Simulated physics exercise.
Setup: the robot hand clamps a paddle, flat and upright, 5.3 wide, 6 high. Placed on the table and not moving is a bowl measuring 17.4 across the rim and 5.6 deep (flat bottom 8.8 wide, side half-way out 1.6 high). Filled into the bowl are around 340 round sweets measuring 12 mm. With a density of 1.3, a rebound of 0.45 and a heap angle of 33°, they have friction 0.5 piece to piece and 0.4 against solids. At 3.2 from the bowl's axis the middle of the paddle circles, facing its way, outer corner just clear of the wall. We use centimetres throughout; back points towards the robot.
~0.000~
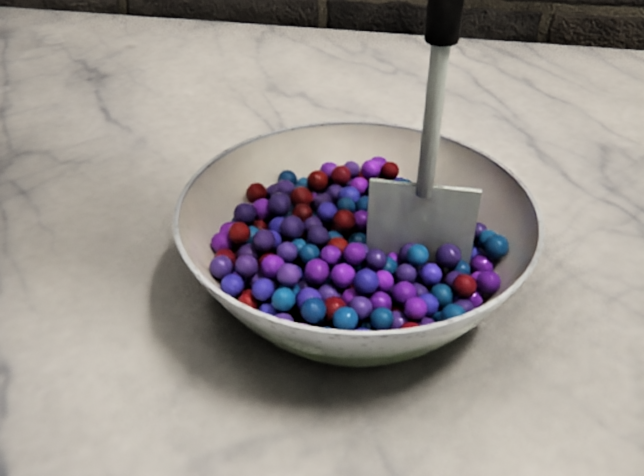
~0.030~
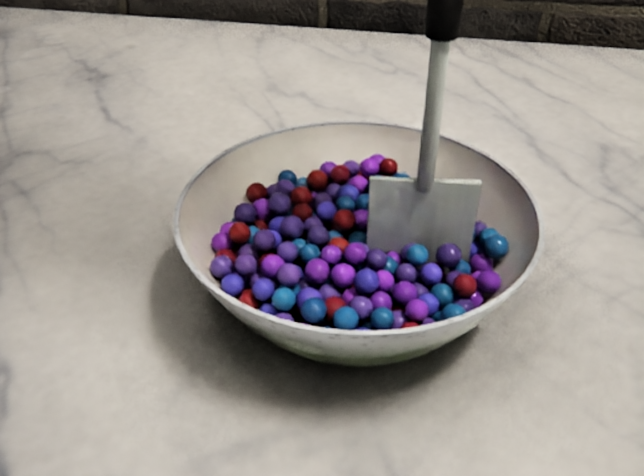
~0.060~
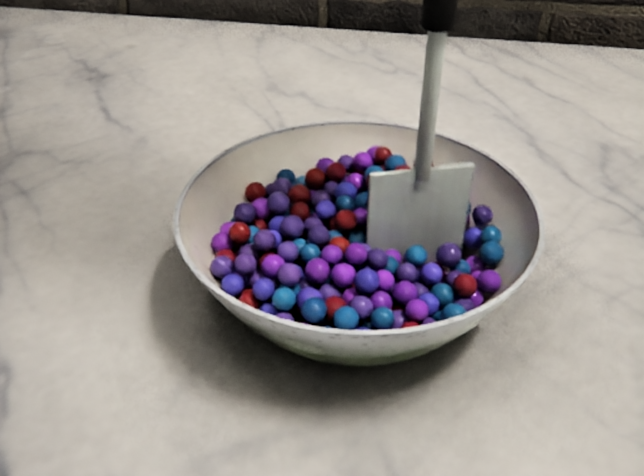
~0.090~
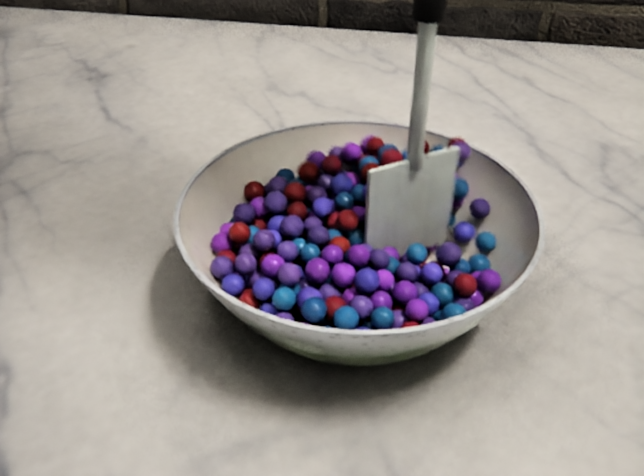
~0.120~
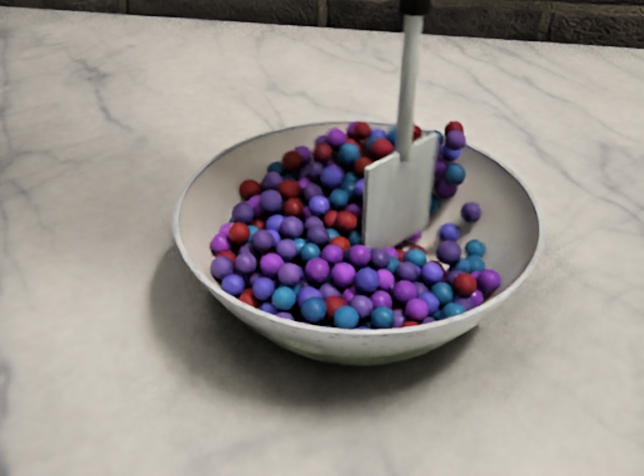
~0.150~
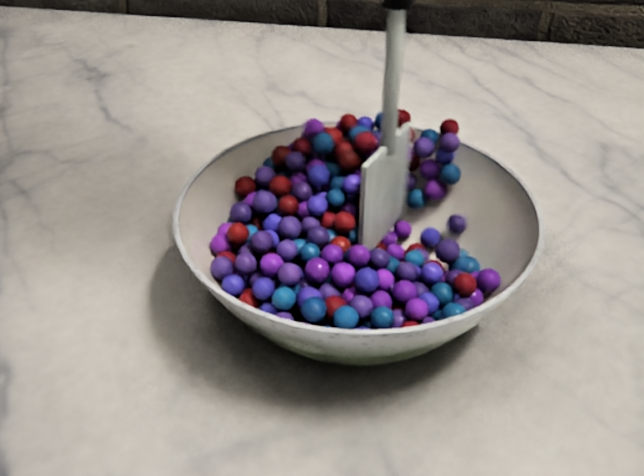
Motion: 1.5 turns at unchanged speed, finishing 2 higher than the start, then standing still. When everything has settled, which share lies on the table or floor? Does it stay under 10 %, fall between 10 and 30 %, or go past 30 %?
It falls between 10 and 30 %.
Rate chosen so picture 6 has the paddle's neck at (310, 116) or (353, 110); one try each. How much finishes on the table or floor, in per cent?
Close to 45 and 35 in a hundred.
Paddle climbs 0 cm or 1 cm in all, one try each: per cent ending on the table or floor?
Some 30 and some 25 per cent.
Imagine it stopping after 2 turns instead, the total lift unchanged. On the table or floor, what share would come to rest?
Estimate: Near 25 %.
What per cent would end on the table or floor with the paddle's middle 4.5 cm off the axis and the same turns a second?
Near 20 %.
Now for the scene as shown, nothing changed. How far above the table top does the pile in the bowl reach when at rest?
Height: Roughly 6.0 cm.
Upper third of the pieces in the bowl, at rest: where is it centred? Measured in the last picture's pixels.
Somewhere close to (318, 249).
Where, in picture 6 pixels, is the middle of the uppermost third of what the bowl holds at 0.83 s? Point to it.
I'd say about (370, 181).
By 0.49 s, 254° round, highest piece 8 above the table; 305 in the bowl, 31 on the table or floor, 8 in flight or on the tool.
By 0.83 s, 77° round, highest piece 7 above the table; 278 in the bowl, 62 on the table or floor, 4 in flight or on the tool.
By 1.20 s, 180° round, highest piece 6 above the table; 274 in the bowl, 70 on the table or floor.
By 1.90 s, 180° round, highest piece 6 above the table; 274 in the bowl, 70 on the table or floor.
Final count, 274 in the bowl, 70 on the table or floor. That is 20 % on the table or floor.
